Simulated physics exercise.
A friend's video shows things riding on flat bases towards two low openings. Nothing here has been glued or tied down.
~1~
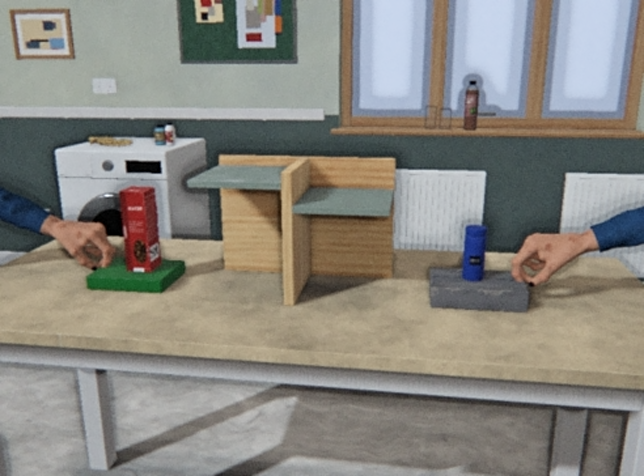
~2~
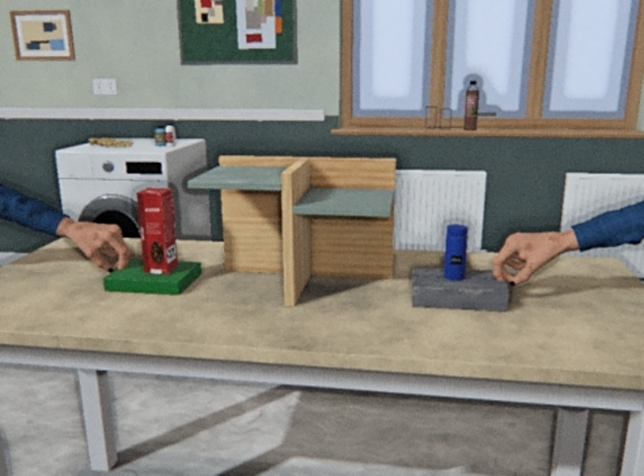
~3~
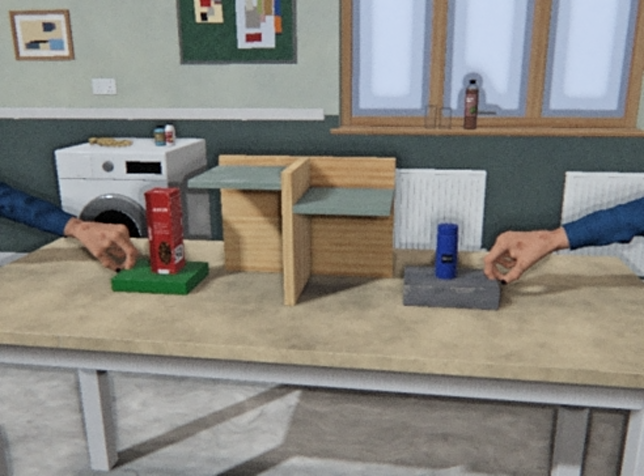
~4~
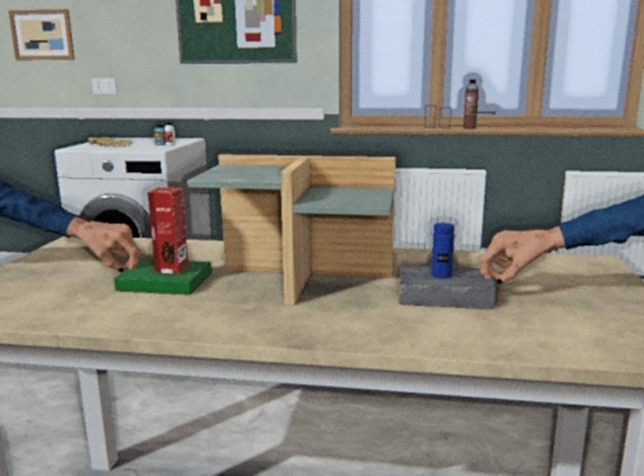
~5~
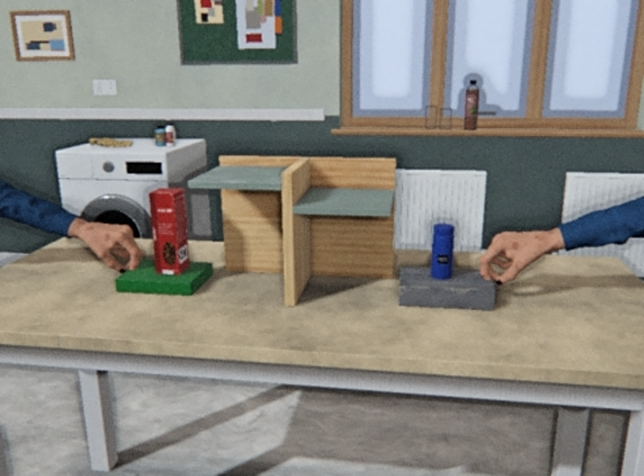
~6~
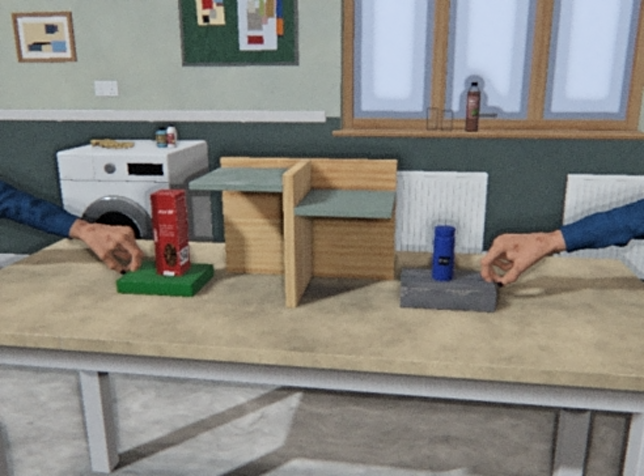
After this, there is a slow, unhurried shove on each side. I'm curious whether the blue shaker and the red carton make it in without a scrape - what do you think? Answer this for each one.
I'd say the blue shaker makes it in clean, the red carton makes it in clean.
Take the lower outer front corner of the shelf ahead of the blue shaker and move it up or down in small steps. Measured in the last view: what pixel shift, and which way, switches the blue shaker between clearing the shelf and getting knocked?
A downward move of around 20 pixels.
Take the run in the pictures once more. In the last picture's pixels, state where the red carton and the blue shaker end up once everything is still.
(255, 236) and (345, 250), approximately.
Then, 0.72 s on from there, blue shaker riding along near (423, 253); red carton riding along near (198, 234).
Then, 1.28 s on from there, blue shaker riding along near (400, 252); red carton riding along near (232, 235).
Then, 1.90 s on from there, blue shaker riding along near (374, 251); red carton riding along near (255, 236).
In the end, the blue shaker clears the shelf, near (345, 250); the red carton clears the shelf, near (255, 236).
